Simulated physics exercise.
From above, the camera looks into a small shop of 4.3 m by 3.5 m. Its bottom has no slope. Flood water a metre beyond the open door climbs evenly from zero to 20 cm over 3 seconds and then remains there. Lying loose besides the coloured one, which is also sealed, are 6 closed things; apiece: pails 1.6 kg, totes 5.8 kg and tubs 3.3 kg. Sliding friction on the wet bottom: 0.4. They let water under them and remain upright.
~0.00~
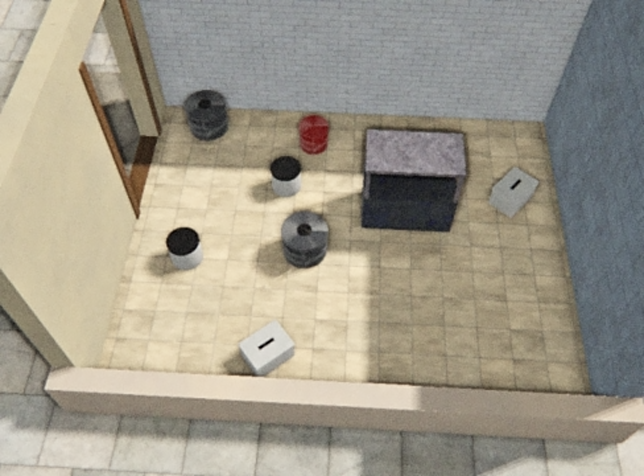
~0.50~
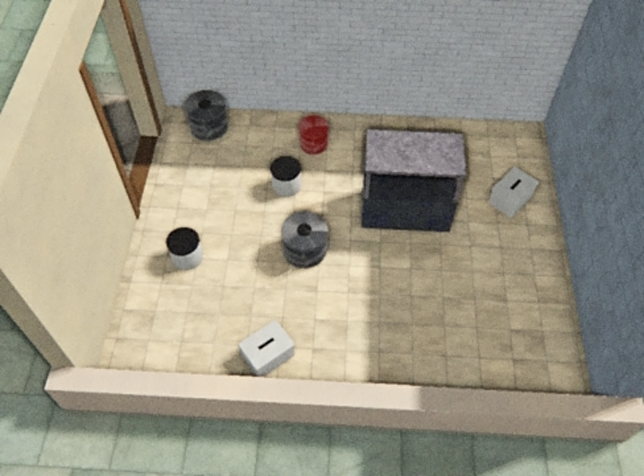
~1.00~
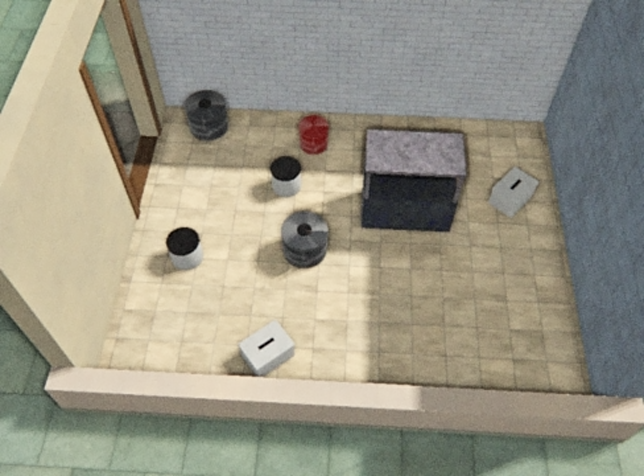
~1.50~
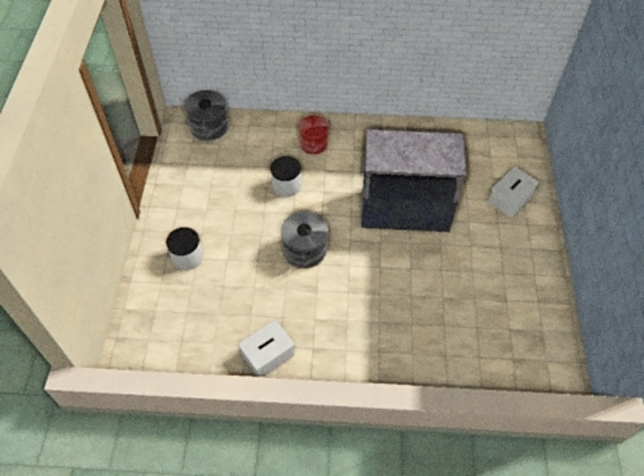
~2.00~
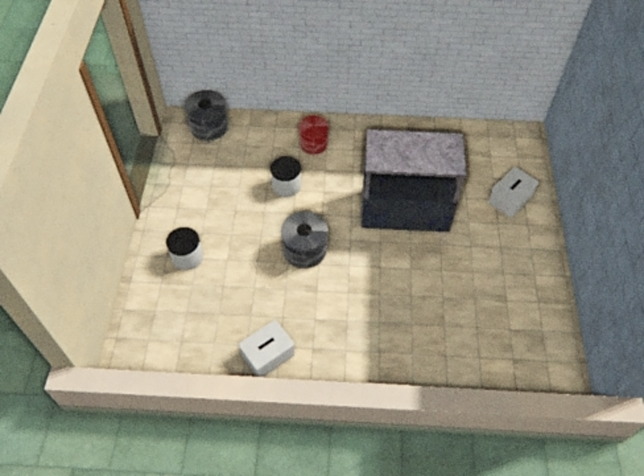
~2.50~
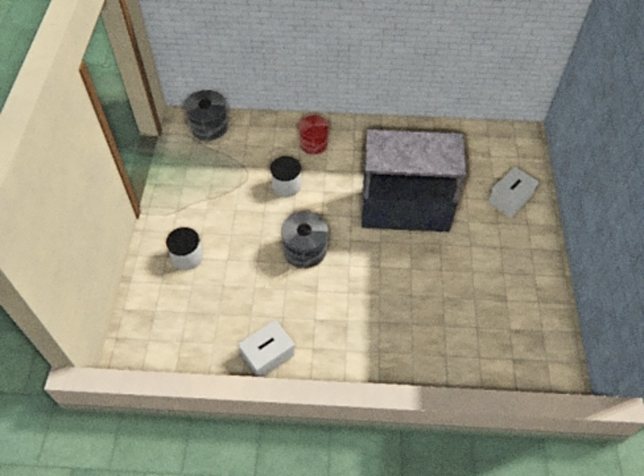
Small shop seen from above, its tubs, boxes and red pail staying still as shallow water spreads in through the left doorway.
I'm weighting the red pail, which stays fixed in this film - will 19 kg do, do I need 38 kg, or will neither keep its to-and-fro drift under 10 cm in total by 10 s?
19 kg will do.
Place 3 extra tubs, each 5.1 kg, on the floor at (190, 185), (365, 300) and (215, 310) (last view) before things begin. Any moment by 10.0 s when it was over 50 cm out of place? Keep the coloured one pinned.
In the order given, beyond the mark, then beyond the mark, and last within the mark.
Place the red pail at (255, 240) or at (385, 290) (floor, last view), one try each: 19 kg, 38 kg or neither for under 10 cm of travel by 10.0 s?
In that order: Both loads work; both loads work.
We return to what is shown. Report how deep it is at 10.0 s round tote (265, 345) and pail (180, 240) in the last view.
Roughly 3 and 2 cm.
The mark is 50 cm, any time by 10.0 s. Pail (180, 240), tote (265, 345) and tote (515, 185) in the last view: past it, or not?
Falls short; falls short; exceeds it.
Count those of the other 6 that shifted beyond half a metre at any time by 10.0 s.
The count comes to 4.
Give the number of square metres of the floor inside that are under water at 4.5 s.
About 7.5 m2 is covered.
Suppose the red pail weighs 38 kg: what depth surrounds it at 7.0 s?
Something like 7 centimetres.
After 3.5 s the red pail would be 0 cm from its start with 19 kg and 0 cm from its start with 38 kg; 4 cm of water round it then.
After 4.5 s the red pail would be 0 cm from its start with 19 kg and 0 cm from its start with 38 kg; 6 cm of water round it then.
After 7.0 s the red pail would be 0 cm from its start with 19 kg and 0 cm from its start with 38 kg; 7 cm of water round it then.
After 10.0 s the red pail would be 0 cm from its start with 19 kg and 0 cm from its start with 38 kg; 7 cm of water round it then.
